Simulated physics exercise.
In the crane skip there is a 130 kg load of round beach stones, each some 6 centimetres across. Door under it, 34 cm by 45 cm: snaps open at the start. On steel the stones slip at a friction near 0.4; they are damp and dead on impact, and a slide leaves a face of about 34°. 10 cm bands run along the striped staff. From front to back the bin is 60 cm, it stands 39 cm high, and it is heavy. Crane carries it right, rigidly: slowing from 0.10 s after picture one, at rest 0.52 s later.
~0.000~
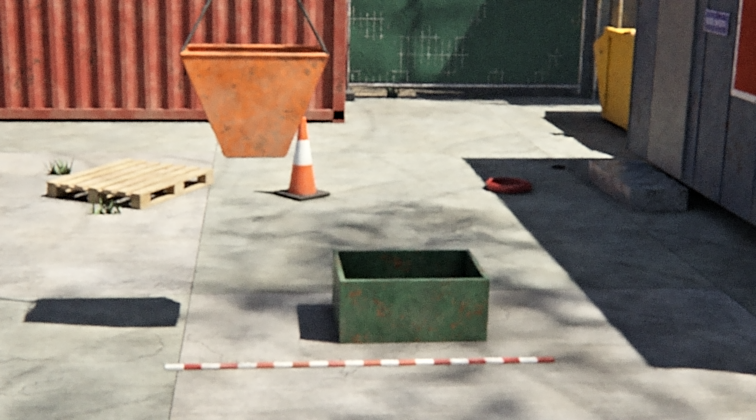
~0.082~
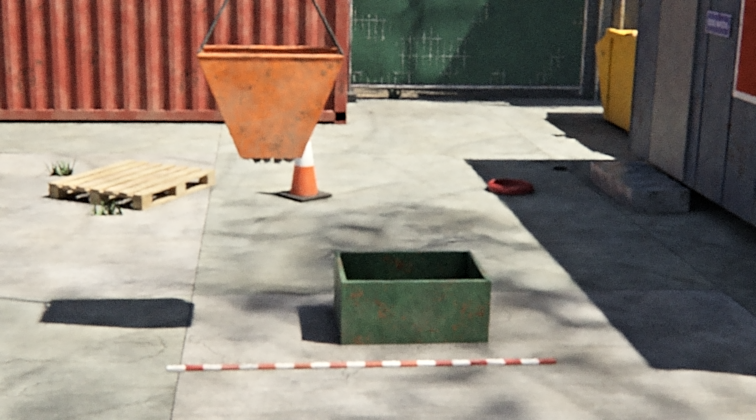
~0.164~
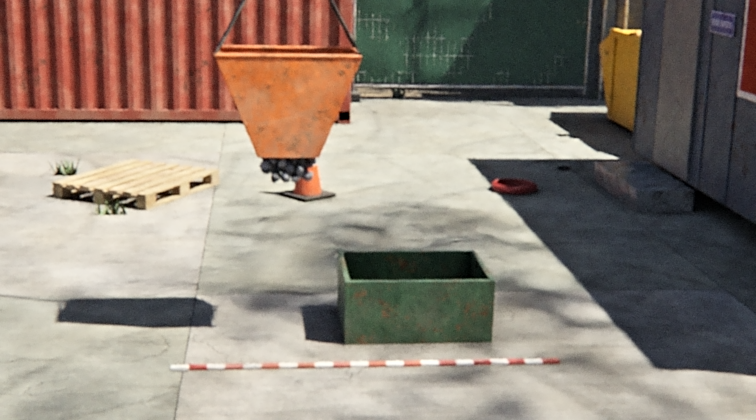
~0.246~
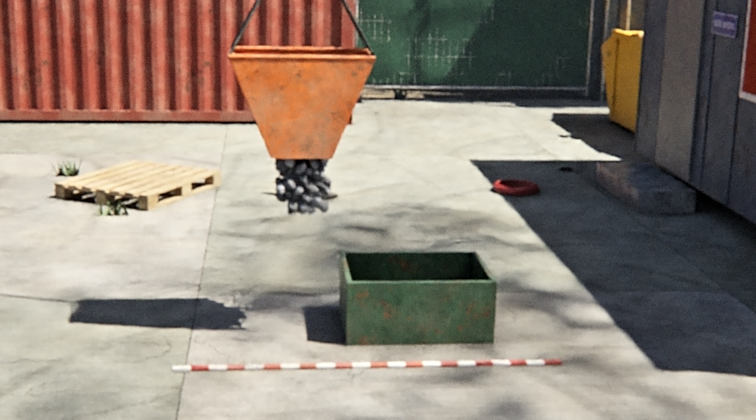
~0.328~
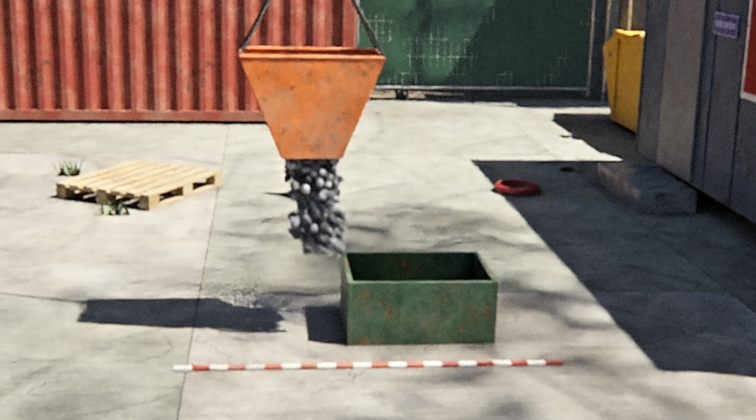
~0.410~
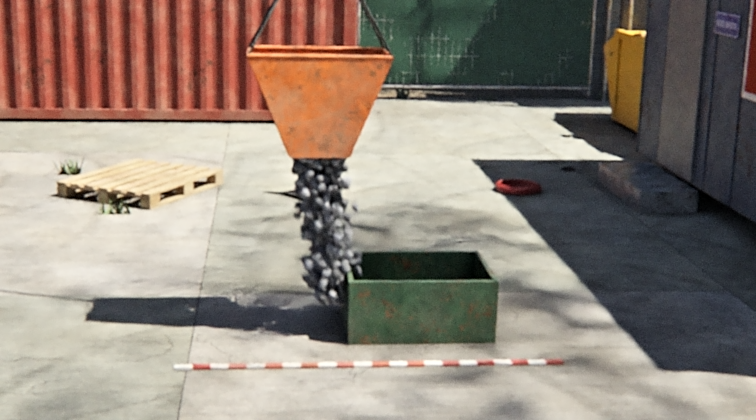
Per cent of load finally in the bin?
16 per cent.
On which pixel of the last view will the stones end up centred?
I'd say close to pixel (313, 321).
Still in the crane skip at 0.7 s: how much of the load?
It still holds around 0 per cent.
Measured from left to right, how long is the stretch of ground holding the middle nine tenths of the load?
The stretch runs about 150 cm.
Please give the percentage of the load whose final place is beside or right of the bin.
I'd put it at roughly 5 in a hundred.
After 0.7 s, 0 % in the crane skip, 85 % falling or lying left of the bin, 14 % falling or lying in the bin; the stones farthest right are at (422, 304).
After 1.1 s, 0 % in the crane skip, 81 % falling or lying left of the bin, 16 % falling or lying in the bin, 3 % falling or lying beside or right of the bin; the stones farthest right are at (470, 308).
After 1.7 s, 0 % in the crane skip, 80 % falling or lying left of the bin, 16 % falling or lying in the bin, 4 % falling or lying beside or right of the bin; the stones farthest right are at (476, 312).
After 2.6 s, 0 % in the crane skip, 80 % falling or lying left of the bin, 16 % falling or lying in the bin, 4 % falling or lying beside or right of the bin; the stones farthest right are at (476, 312).
After 4.5 s, 0 % in the crane skip, 80 % left of the bin, 16 % in the bin, 4 % beside or right of the bin; the stones farthest right are at (476, 312).
